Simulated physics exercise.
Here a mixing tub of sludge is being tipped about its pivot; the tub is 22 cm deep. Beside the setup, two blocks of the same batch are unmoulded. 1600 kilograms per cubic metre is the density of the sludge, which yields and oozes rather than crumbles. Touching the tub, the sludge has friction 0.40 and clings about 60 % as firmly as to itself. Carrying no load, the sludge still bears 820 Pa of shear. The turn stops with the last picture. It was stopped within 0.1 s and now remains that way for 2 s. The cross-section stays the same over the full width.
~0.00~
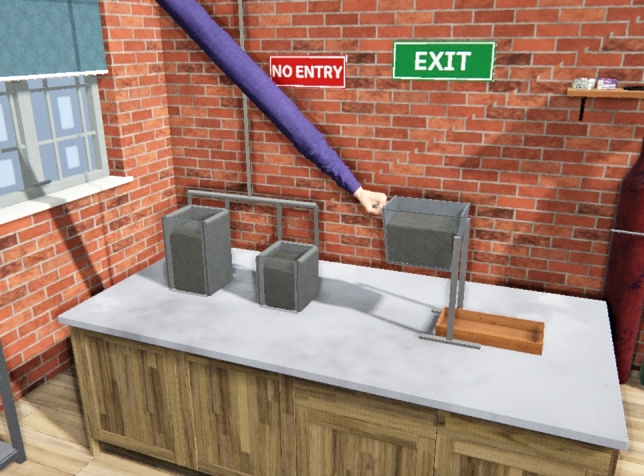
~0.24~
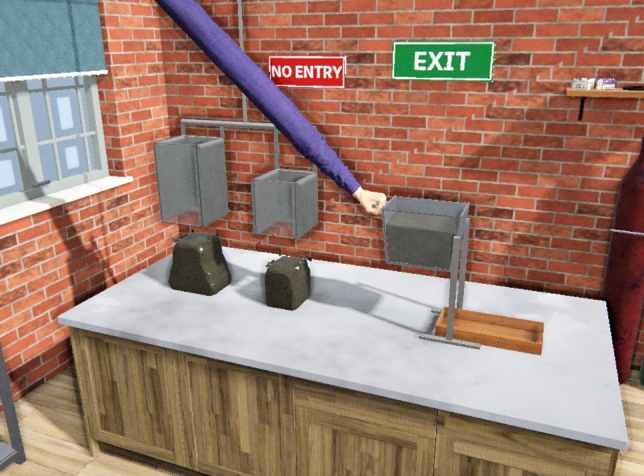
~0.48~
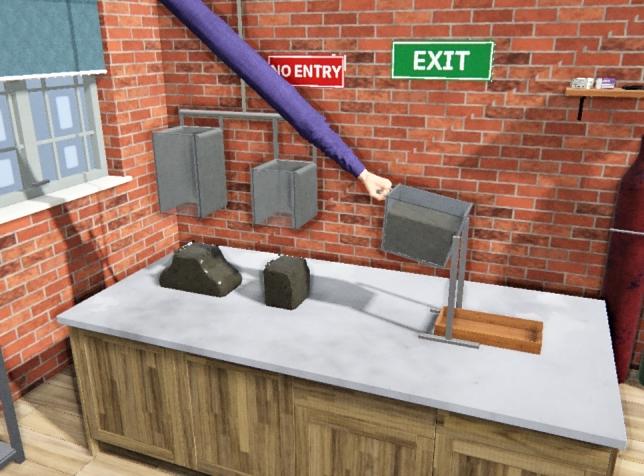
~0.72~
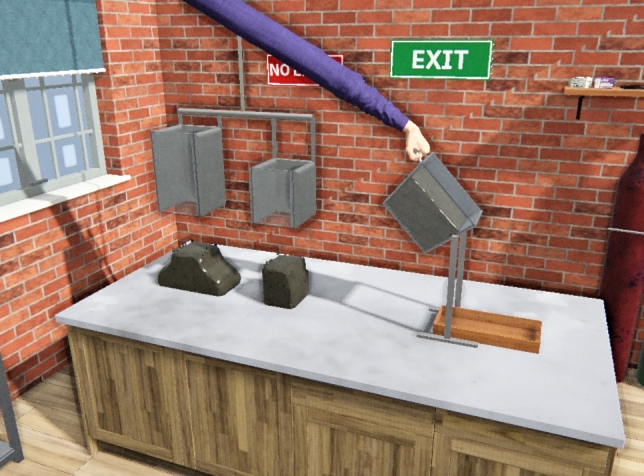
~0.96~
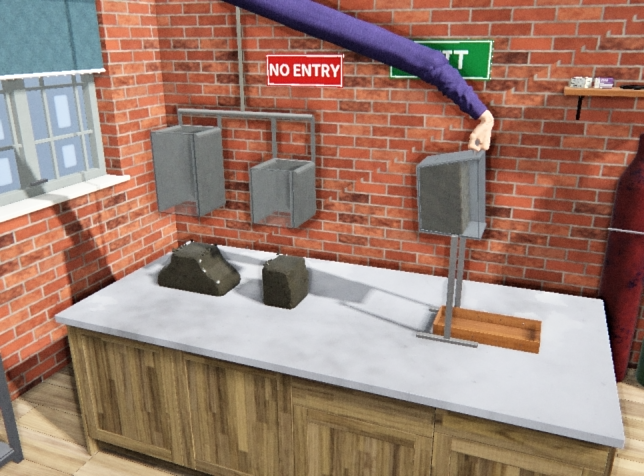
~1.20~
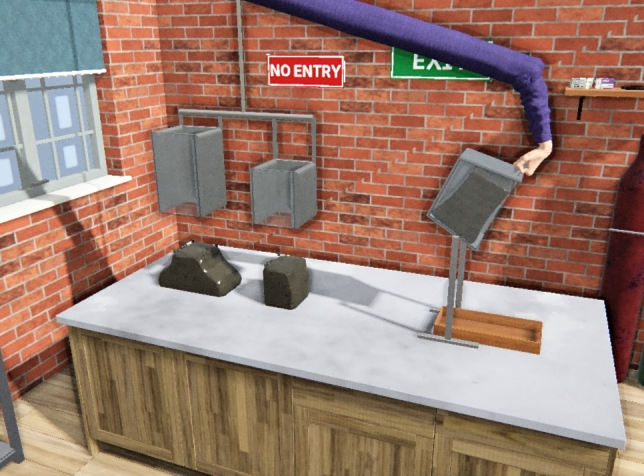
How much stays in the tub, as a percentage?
0 %.
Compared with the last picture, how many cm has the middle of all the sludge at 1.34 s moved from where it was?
Roughly 13 centimetres.
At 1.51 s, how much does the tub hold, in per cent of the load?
Some 0 per cent.
After 1.34 s, the tub is at 115 degrees and holds 42 %.
After 1.51 s, the tub is at 115 degrees and holds 0 %.
After 1.68 s, the tub is at 115 degrees and holds 0 %.
After 1.85 s, the tub is at 115 degrees and holds 0 %.
After 3.20 s, at the end, the tub is at 115 degrees and holds 0 %.
